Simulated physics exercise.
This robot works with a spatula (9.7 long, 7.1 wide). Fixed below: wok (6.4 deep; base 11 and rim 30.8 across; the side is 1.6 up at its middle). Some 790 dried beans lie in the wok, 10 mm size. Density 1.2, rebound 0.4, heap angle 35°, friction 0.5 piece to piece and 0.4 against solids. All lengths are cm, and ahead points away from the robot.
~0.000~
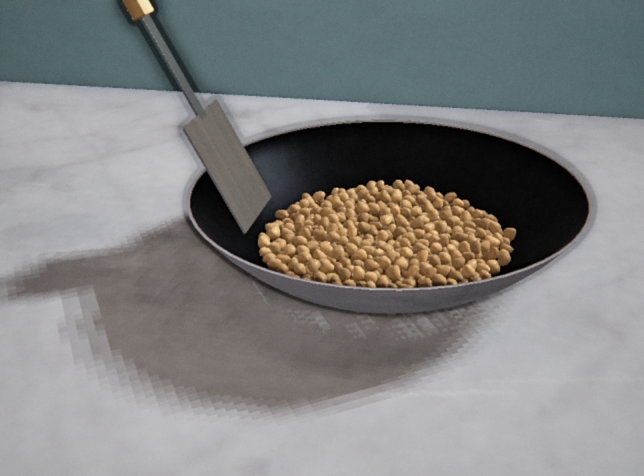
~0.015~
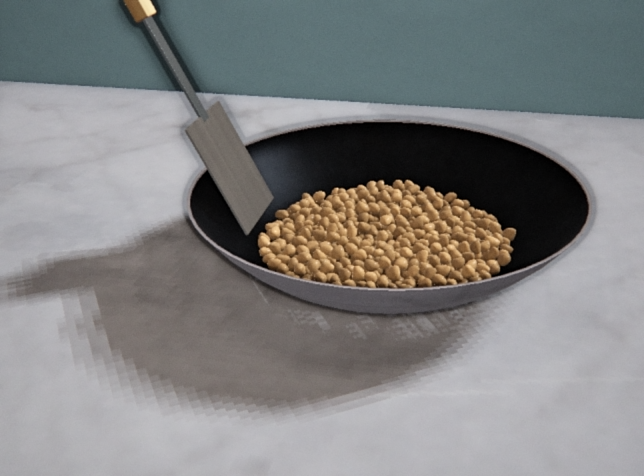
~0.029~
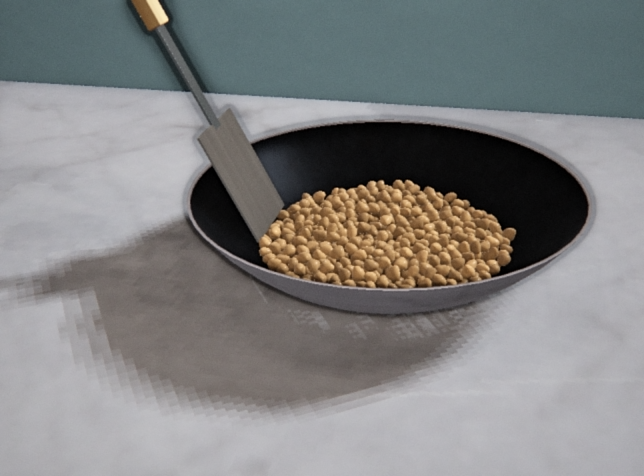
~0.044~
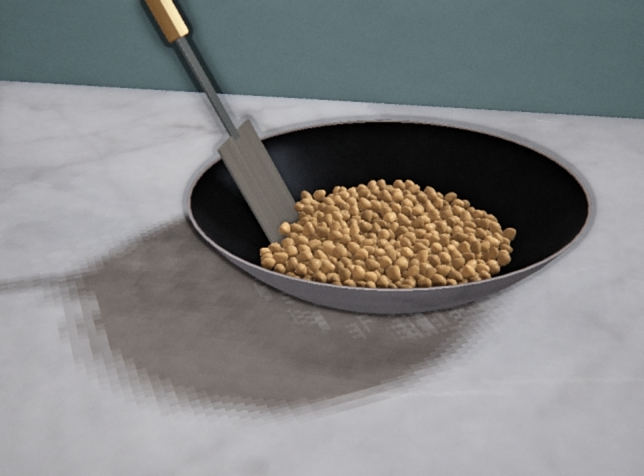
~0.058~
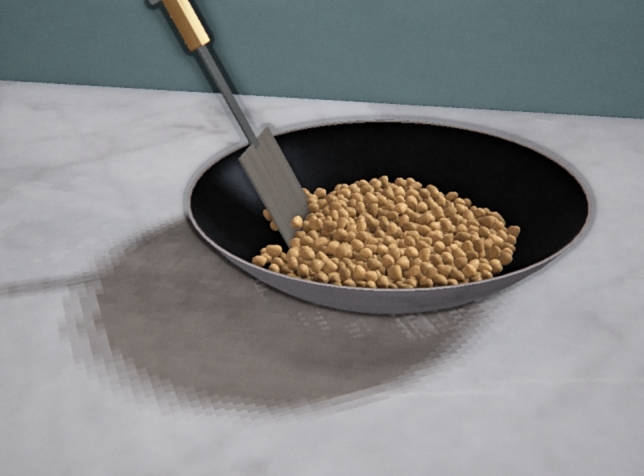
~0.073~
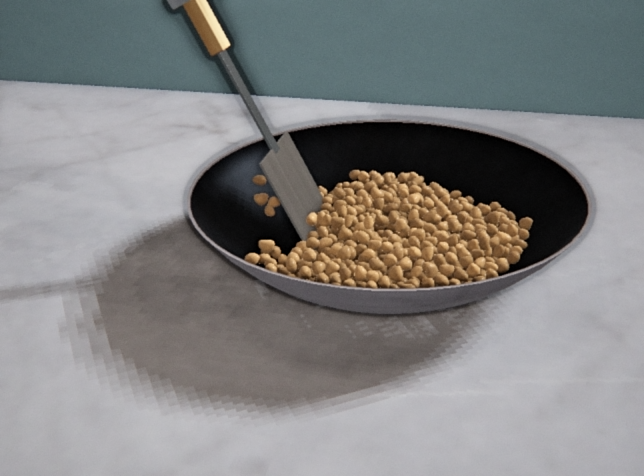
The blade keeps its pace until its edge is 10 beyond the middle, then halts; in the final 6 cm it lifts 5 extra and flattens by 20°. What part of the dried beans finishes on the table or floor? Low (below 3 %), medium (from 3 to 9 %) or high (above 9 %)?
On the table or floor the share is high, above 9 %.
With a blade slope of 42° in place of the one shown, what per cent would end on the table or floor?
It would be near 20 per cent.
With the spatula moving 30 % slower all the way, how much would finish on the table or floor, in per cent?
In that case some 10 per cent.
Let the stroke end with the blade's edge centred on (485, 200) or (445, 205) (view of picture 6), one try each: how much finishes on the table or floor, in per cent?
About 10 and 5 per cent.
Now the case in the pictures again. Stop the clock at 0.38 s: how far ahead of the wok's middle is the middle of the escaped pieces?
About 24 cm.
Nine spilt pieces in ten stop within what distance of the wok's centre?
Some 55 cm.
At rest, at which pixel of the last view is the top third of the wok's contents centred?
Near (502, 231).
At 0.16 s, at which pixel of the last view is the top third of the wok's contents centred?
Near (497, 217).
After 0.12 s, sloping 63°, highest piece 10 above the table; 788 in the wok.
After 0.16 s, sloping 58°, highest piece 13 above the table; 786 in the wok, 2 on the blade or in flight.
After 0.38 s, sloping 43°, highest piece 20 above the table; 648 in the wok, 60 on the table or floor, 80 on the blade or in flight.
After 1.43 s, sloping 43°, highest piece 7 above the table; 648 in the wok, 140 on the table or floor.
In the end, 648 in the wok, 140 on the table or floor. That is 18 % on the table or floor.
